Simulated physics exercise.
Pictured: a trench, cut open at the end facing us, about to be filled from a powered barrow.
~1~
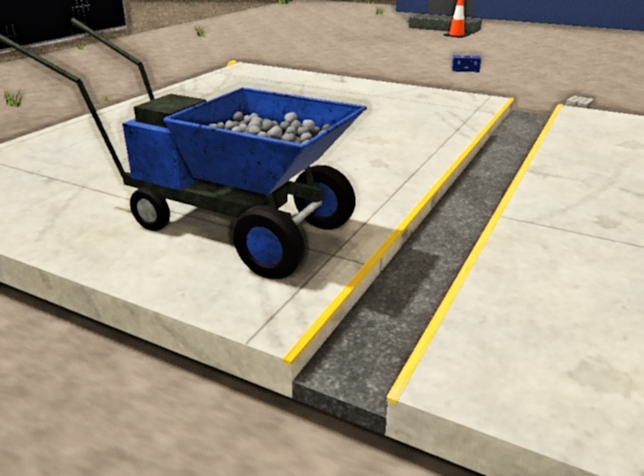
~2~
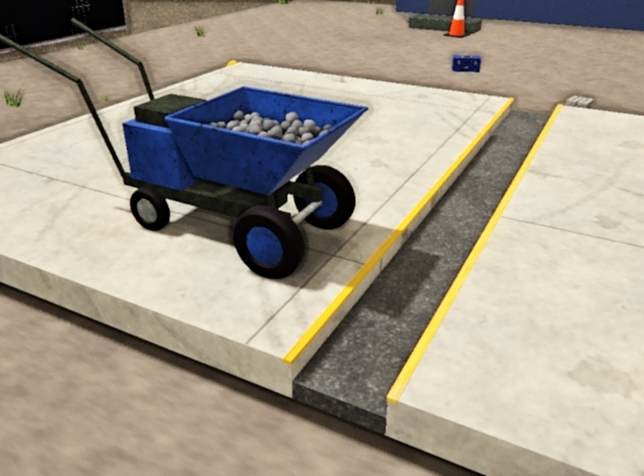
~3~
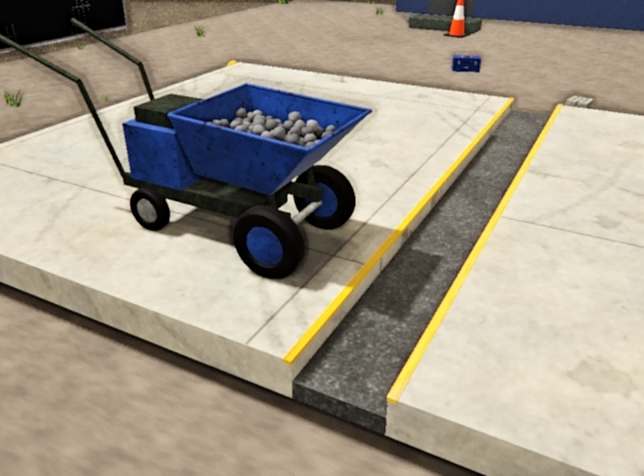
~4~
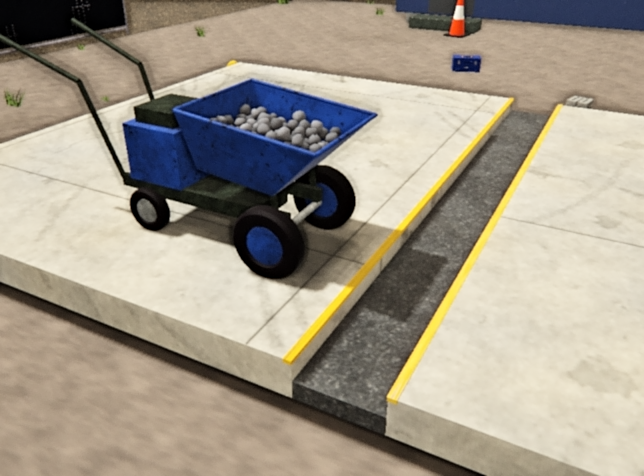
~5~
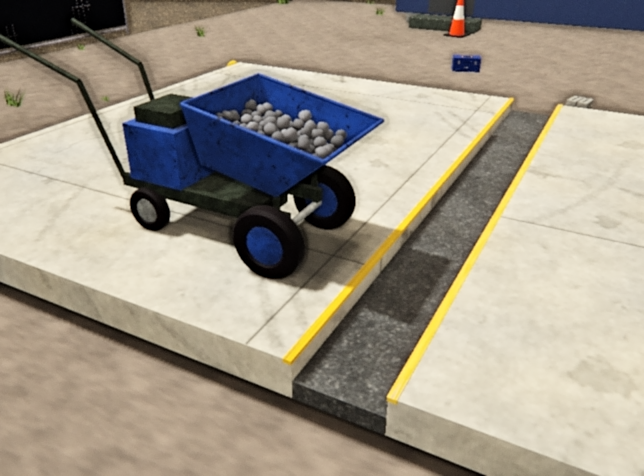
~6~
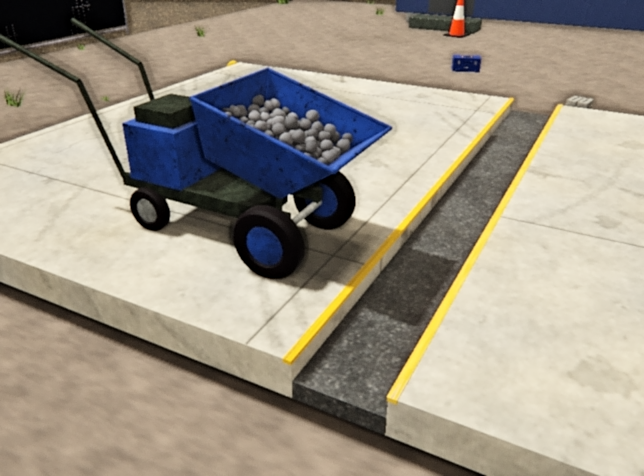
The blue skip of a small wheeled barrow, loaded with round grey cobbles, starts level and gradually tilts forward to the right, while its wheels stay still on a pale slab beside a shallow, dark, yellow-edged trench.
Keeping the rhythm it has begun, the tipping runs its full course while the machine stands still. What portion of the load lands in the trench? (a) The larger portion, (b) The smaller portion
Answer: A.
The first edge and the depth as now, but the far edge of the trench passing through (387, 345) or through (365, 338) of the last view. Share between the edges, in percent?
Lab note: Try one about 40 %, try two about 0 %.
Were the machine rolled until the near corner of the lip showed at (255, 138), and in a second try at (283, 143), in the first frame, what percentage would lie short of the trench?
Roughly 0 percent first, then roughly 0 percent.
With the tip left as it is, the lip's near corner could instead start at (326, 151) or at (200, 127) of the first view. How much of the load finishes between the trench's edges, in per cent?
40 % and 30 %.
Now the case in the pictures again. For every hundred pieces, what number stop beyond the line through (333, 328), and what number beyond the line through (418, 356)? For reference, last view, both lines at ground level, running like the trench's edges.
In order, some 70 % then some 10 %.
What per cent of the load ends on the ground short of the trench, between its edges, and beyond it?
I'd estimate short near 0, between near 65 and beyond near 10 per cent.
Soon, skip tipped steeply; all in the skip.
A while on, skip tipped right over; about two thirds in the skip; about a third in or heaped over the trench; a stray few falling.
Towards the end, skip tipped right over; about a quarter in the skip; about two thirds in or heaped over the trench; a small part beyond it.
Finally, skip tipped right over; about a quarter in the skip; about two thirds in or heaped over the trench; a small part beyond it.
